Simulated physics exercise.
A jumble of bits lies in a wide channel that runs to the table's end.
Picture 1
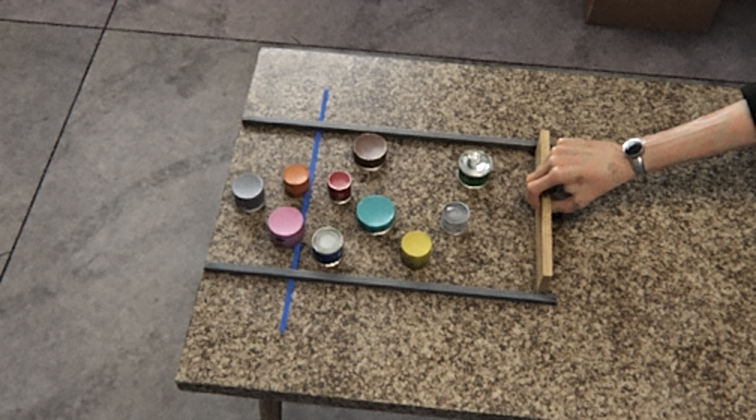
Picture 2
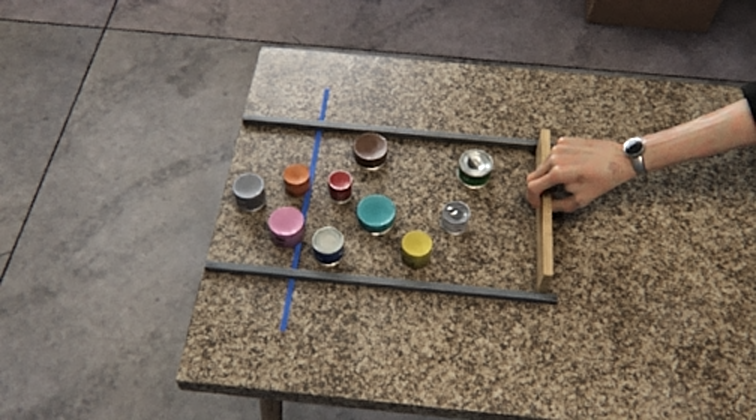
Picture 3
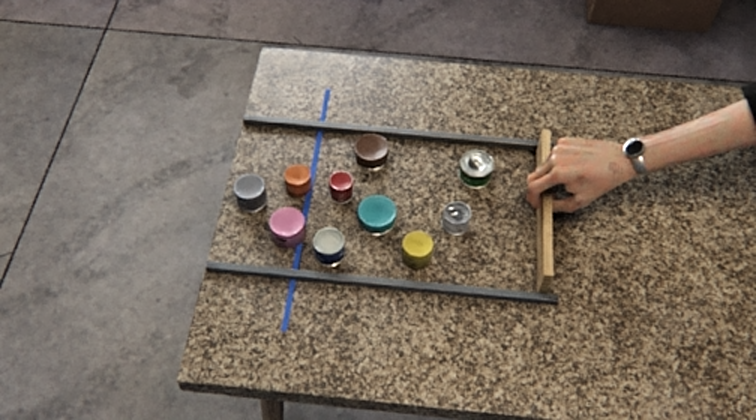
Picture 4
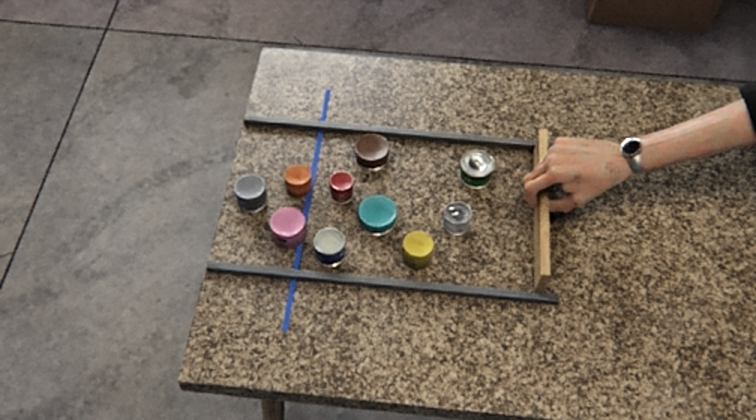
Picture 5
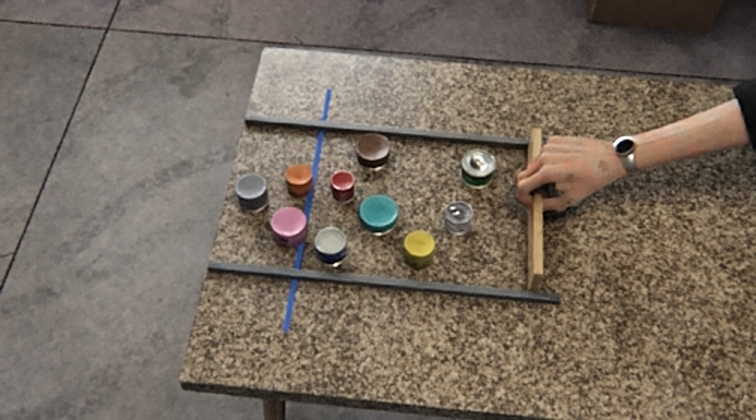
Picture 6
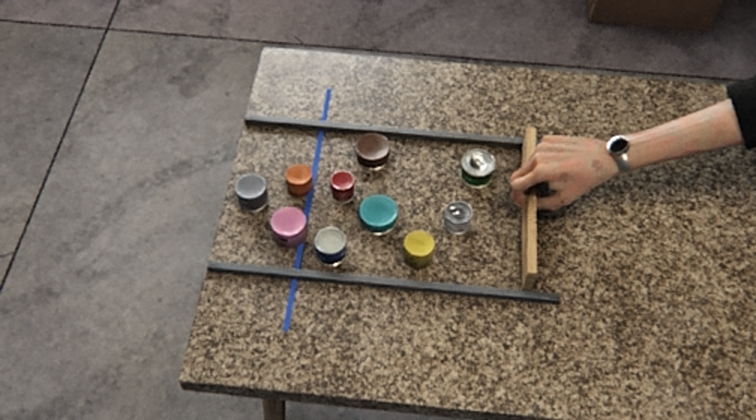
On a speckled stone table, a hand with a wristwatch held a wooden board at the right of a channel of colourful little tubs, then slid it slightly left while the tubs stayed put.
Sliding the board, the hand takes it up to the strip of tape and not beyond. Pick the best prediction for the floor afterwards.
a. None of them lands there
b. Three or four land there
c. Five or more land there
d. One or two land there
a.
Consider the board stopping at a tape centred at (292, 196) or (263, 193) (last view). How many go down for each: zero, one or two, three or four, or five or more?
Not one; either three or four.
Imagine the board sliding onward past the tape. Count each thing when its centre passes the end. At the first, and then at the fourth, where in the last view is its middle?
Its centre point is roughly (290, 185) and later (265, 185).
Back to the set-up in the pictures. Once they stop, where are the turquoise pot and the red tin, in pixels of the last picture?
Final spots - turquoise pot (262, 216), red tin (299, 184).
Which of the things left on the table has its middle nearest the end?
Answer: The grey tin.
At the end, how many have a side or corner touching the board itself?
4 in contact.
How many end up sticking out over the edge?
0 of them.
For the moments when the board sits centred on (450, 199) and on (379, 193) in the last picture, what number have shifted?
At the first point the count is 2, at the second it's 6.
Early on, none off yet; grey tin at rest near (252, 193); pink tub at rest near (290, 228); orange tub at rest near (300, 180).
A while later, none off yet; grey tin at rest near (252, 193); pink tub travelled a little near (272, 231); orange tub at rest near (300, 180).
Finally, the number that fall off is zero.
